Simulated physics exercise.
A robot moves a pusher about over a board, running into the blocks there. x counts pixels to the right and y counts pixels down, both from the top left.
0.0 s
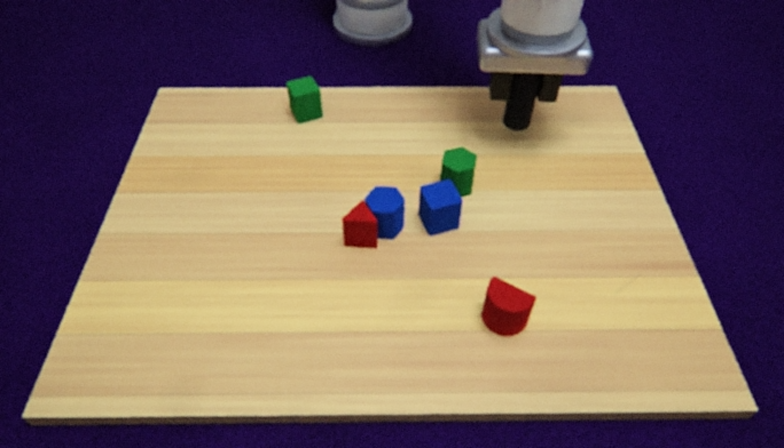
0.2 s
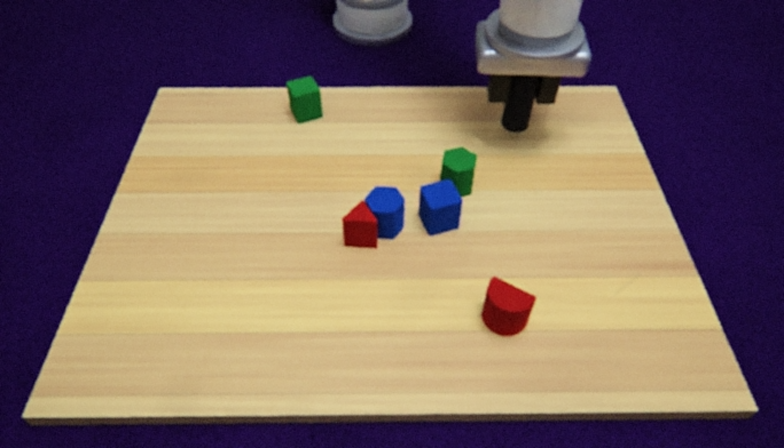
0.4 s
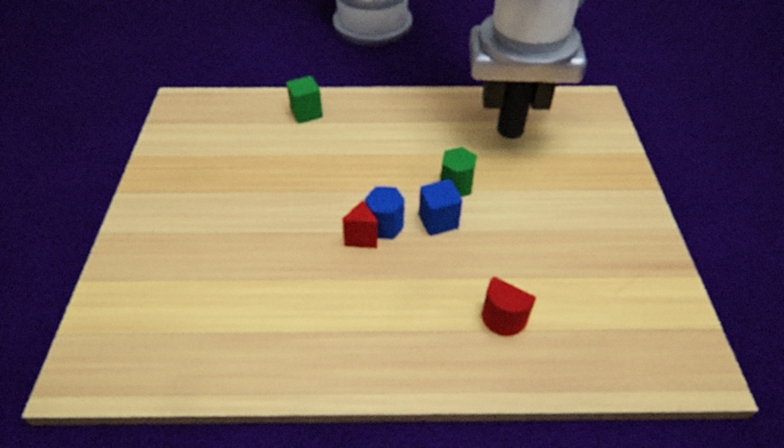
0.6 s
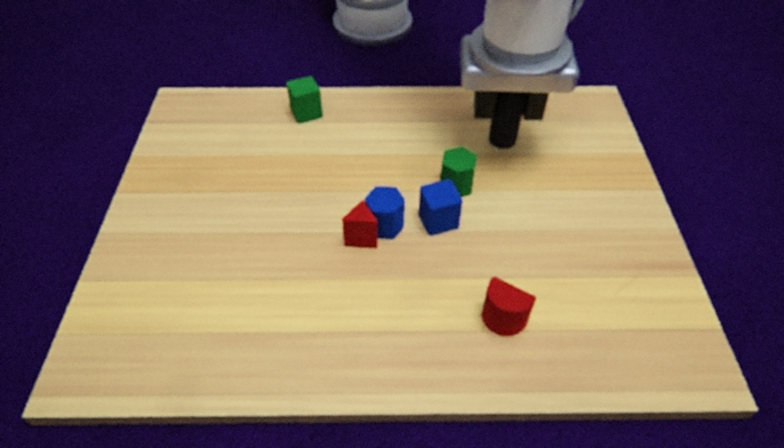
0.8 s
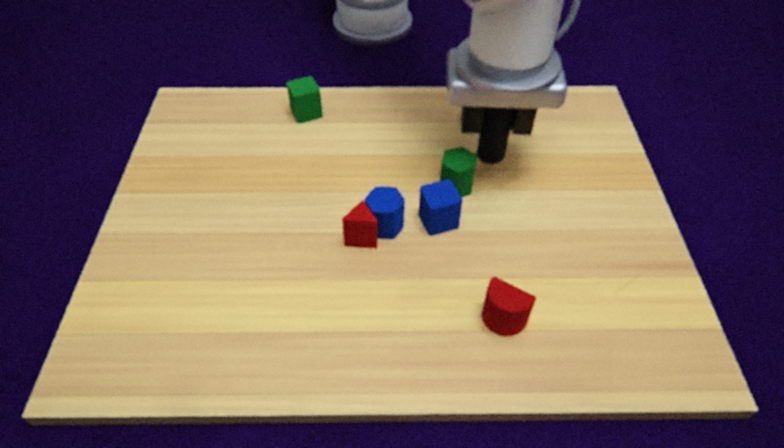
A pale wooden board lies on a deep purple surface, seen from above at an angle by a still camera. A green cube sits at the upper left, a red triangle, blue hexagon, blue cube and green hexagon cluster near the middle, and a red half-round block rests lower right. A grey robot arm moves its black pusher slightly left and nearer, close to the green hexagon, while the blocks stay still.
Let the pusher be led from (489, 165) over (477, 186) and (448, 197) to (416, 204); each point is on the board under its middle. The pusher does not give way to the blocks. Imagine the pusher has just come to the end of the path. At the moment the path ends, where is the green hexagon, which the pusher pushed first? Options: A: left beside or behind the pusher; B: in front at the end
My pick is B.
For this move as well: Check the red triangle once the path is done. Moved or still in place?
Once the pusher is done, the red triangle remains in the old spot.
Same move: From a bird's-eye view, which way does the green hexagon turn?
It is turned clockwise.
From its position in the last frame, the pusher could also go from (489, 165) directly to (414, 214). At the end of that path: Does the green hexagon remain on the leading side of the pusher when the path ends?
I'd say yes.
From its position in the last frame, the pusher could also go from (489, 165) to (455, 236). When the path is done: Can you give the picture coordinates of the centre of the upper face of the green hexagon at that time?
Roughly at (442, 167).
What follows on the original path. One third of the way, pusher (479, 175); green hexagon (449, 163), turned 25° clockwise.
Two thirds of the way, pusher (449, 186); green hexagon (419, 166), turned 60° clockwise.
At the end, pusher (416, 193); red triangle unmoved; blue hexagon unmoved; blue square piece (428, 203), turned 55° anticlockwise; green hexagon (387, 166), turned 85° clockwise.
